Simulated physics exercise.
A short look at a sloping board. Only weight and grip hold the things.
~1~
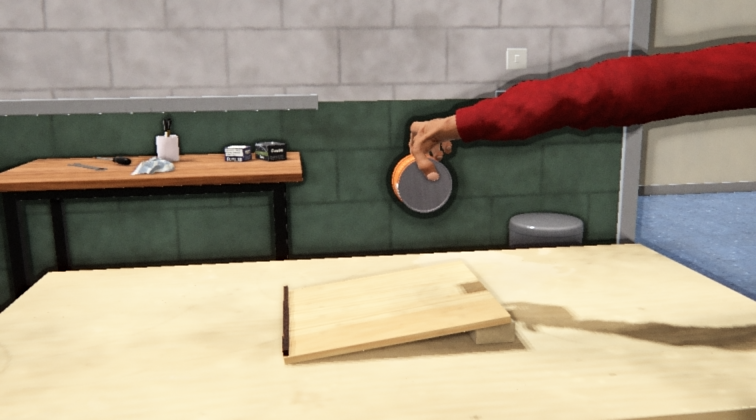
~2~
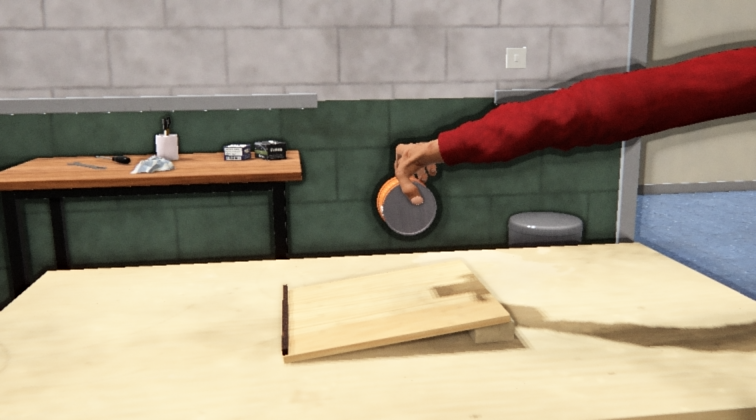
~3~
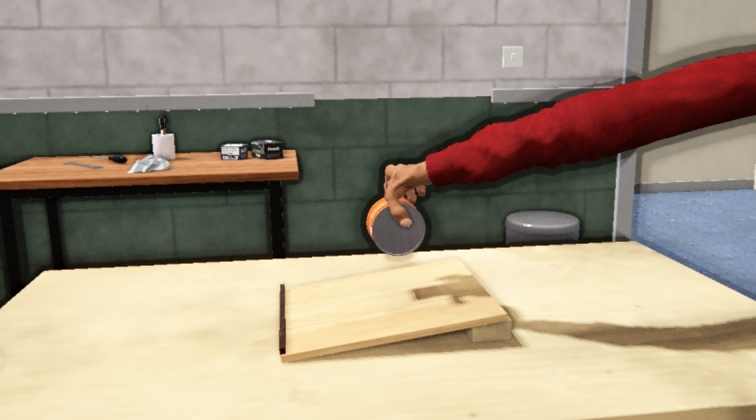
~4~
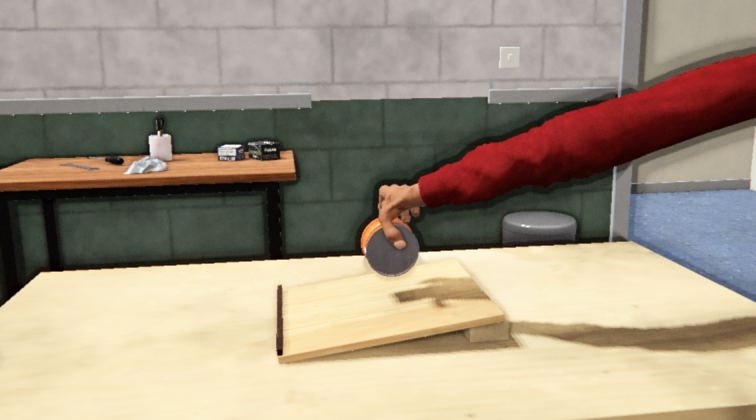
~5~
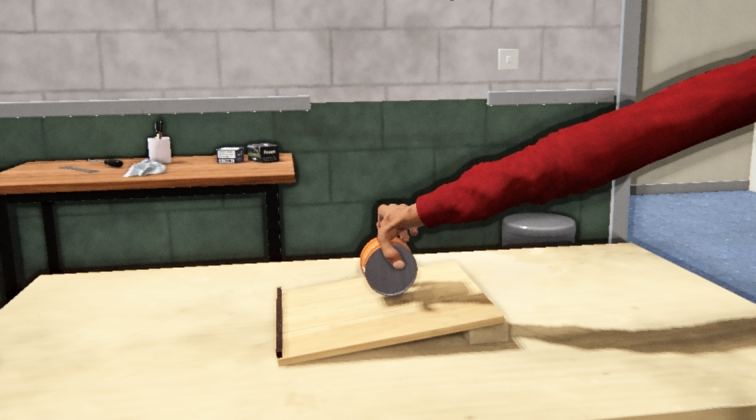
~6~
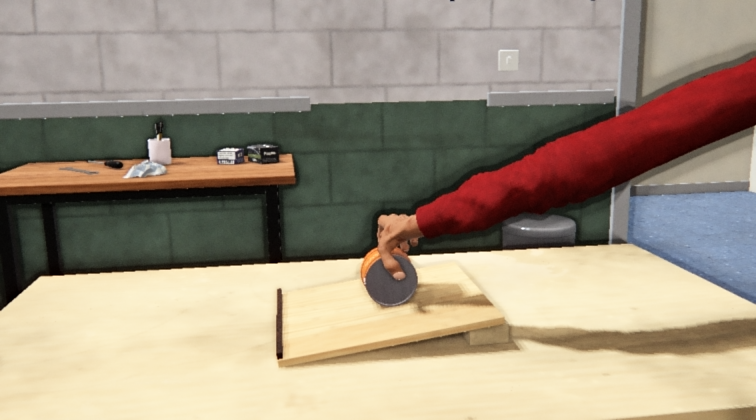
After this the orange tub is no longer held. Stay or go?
As it turns out, it goes downhill.
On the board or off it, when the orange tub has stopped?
The orange tub leaves the board.
Then, 0.80 s on from there, orange tub shifted well along near (295, 293).
Then, 1.40 s on from there, orange tub now off the board.
Then, 2.10 s on from there, things are still on the move.
Then, 3.00 s on from there, as before.
In the end, off the board, orange tub. The orange tub slides or rolls down.
